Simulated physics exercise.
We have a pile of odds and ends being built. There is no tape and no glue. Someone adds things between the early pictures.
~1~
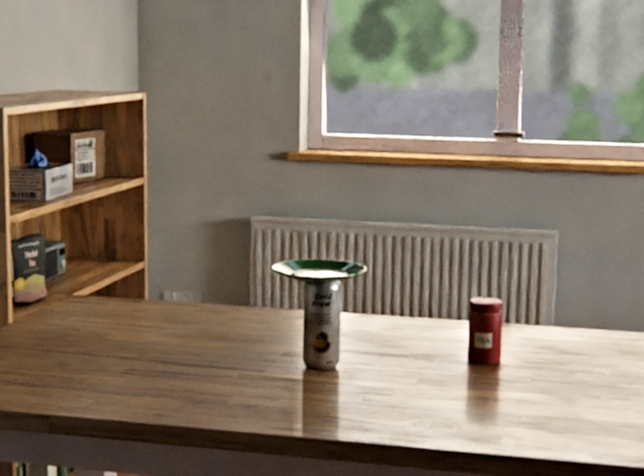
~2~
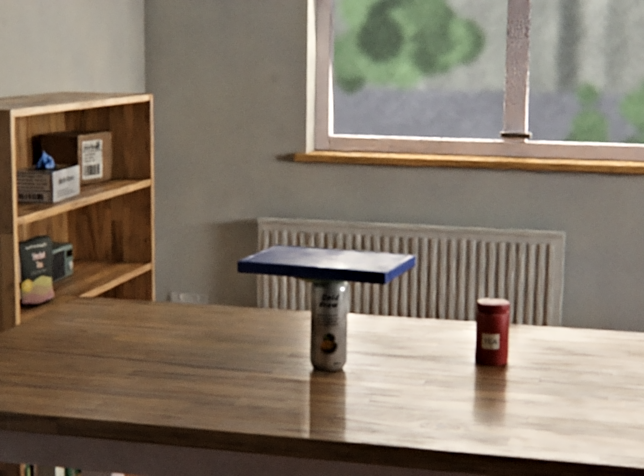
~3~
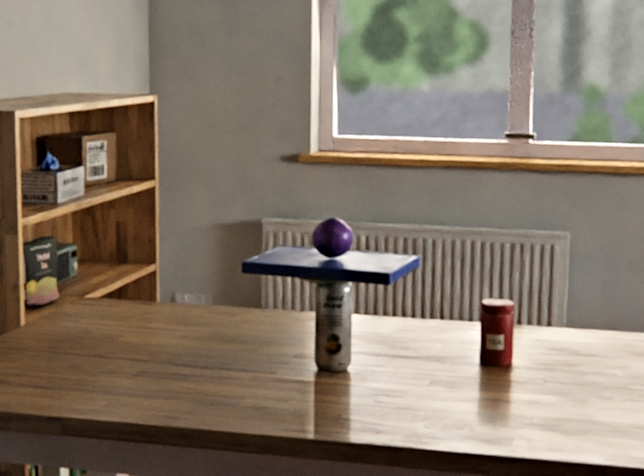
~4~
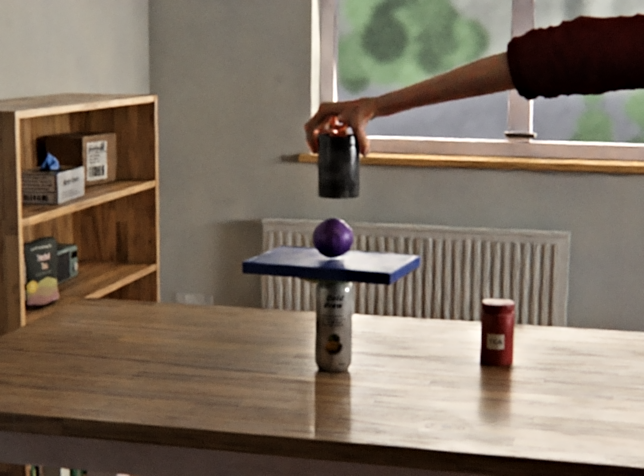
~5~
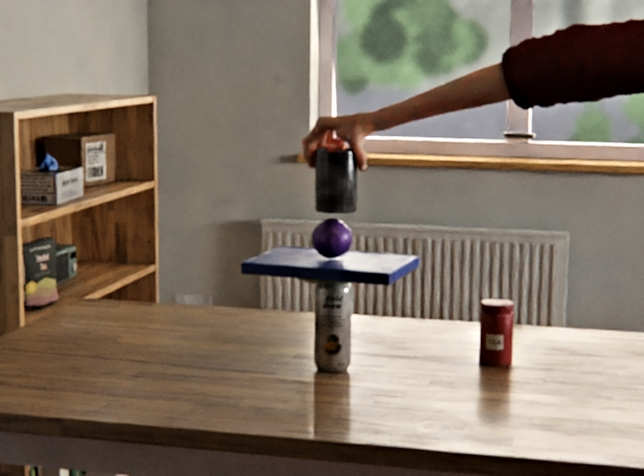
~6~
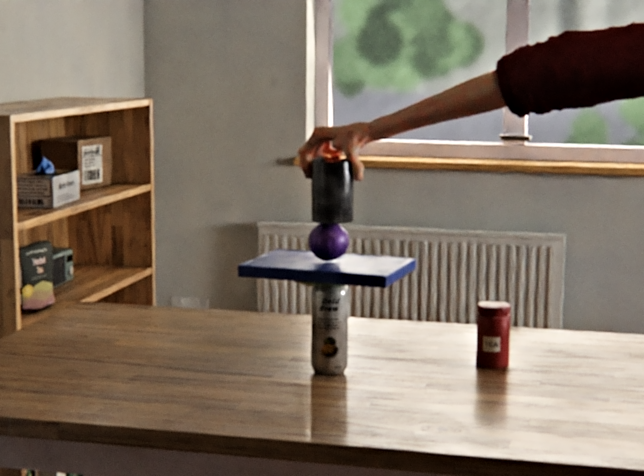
Hand lowering a black cup onto a purple onion, after a blue tray and the onion appear stacked above a can.
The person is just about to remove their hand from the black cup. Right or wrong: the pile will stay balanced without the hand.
Wrong.
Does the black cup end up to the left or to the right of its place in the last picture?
Well, it travels over to the right.
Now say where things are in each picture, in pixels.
In the first picture, the last thing is not in view yet.
In the second picture, the last thing is not in view yet; blue tray (328, 264).
In the third picture, the last thing is not in view yet; red jar (497, 332).
The fourth picture shows coming down; black cup (339, 166); white can (334, 324).
The fifth picture shows coming down; black cup (336, 180).
The sixth picture shows set down, still held; black cup (333, 190); purple onion (329, 241).
Then, 0.60 s past the last view, black cup now fallen.
Then, 0.80 s past the last view, things are still on the move.
Finally, fallen, black cup; the other 5 still in place. Final places as the last picture's camera would see them, black cup near (494, 365). The pile gives way.
